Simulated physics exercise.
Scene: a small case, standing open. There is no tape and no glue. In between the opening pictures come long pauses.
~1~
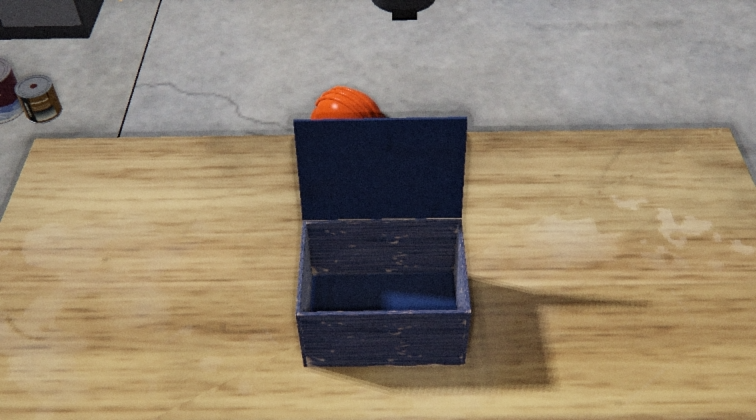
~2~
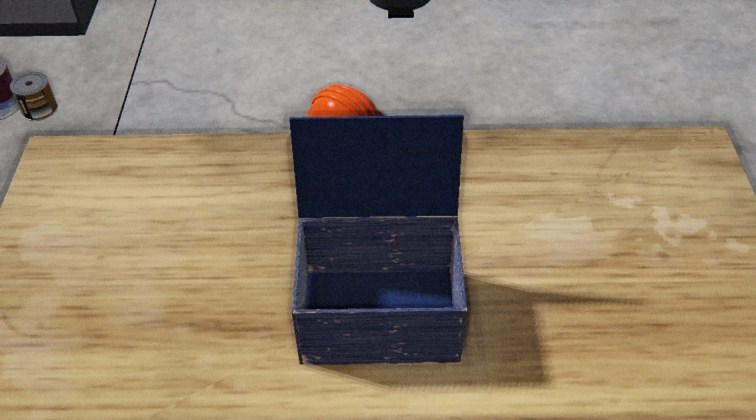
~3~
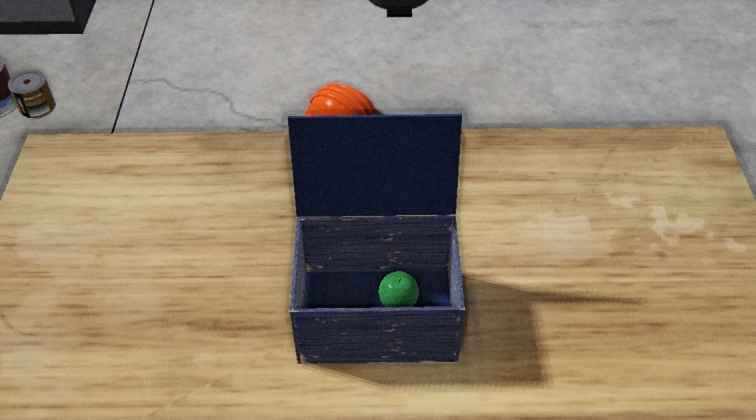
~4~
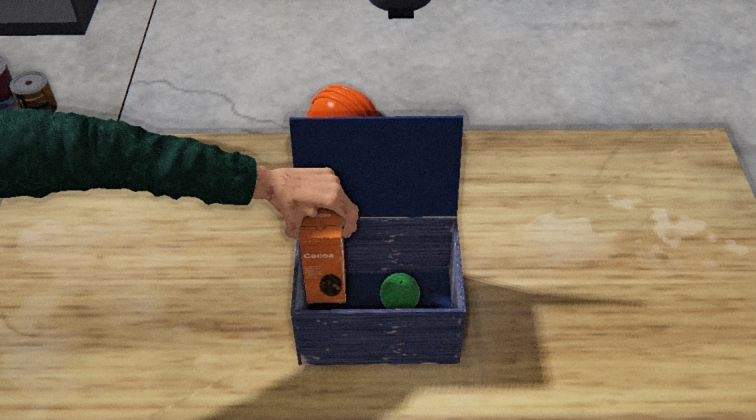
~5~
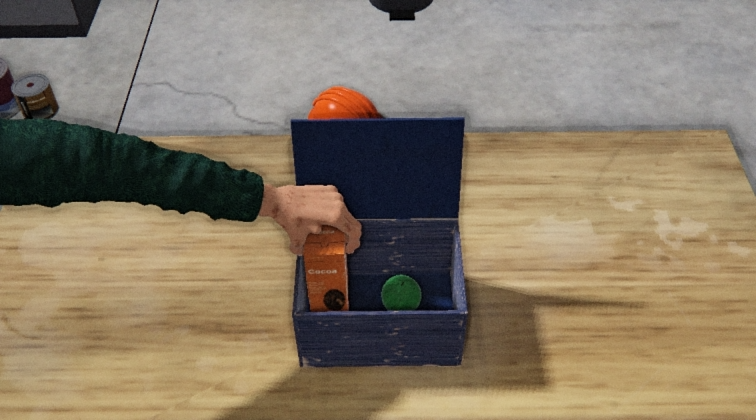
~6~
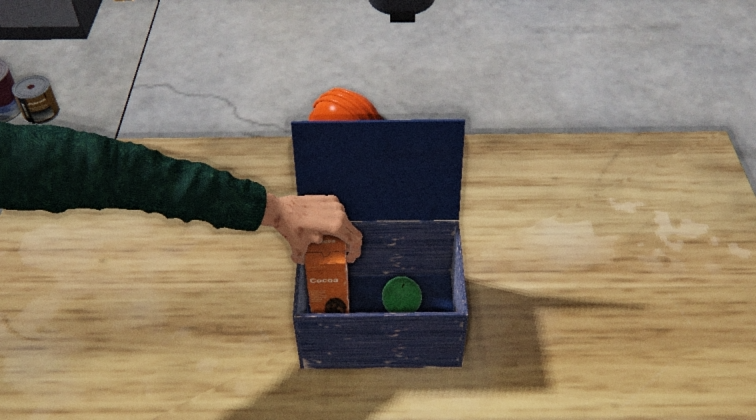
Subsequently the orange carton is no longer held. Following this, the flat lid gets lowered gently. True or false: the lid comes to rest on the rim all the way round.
False, it is held up.
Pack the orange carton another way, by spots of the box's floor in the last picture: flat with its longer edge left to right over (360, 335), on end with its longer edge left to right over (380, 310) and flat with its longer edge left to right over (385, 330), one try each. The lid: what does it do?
With the first placement it closes properly, with the second it closes properly, and with the third it closes properly.
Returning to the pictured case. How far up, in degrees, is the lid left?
Roughly 35 degrees above the rim.
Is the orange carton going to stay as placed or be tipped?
The orange carton stays as placed.
Then, 1.20 s later than the last frame, lid starting down.
Then, 1.70 s later than the last frame, lid 53° above the rim.
When it is over, lid 34° above the rim; both as before. End places, in pixels of the last picture, orange carton near (328, 280).
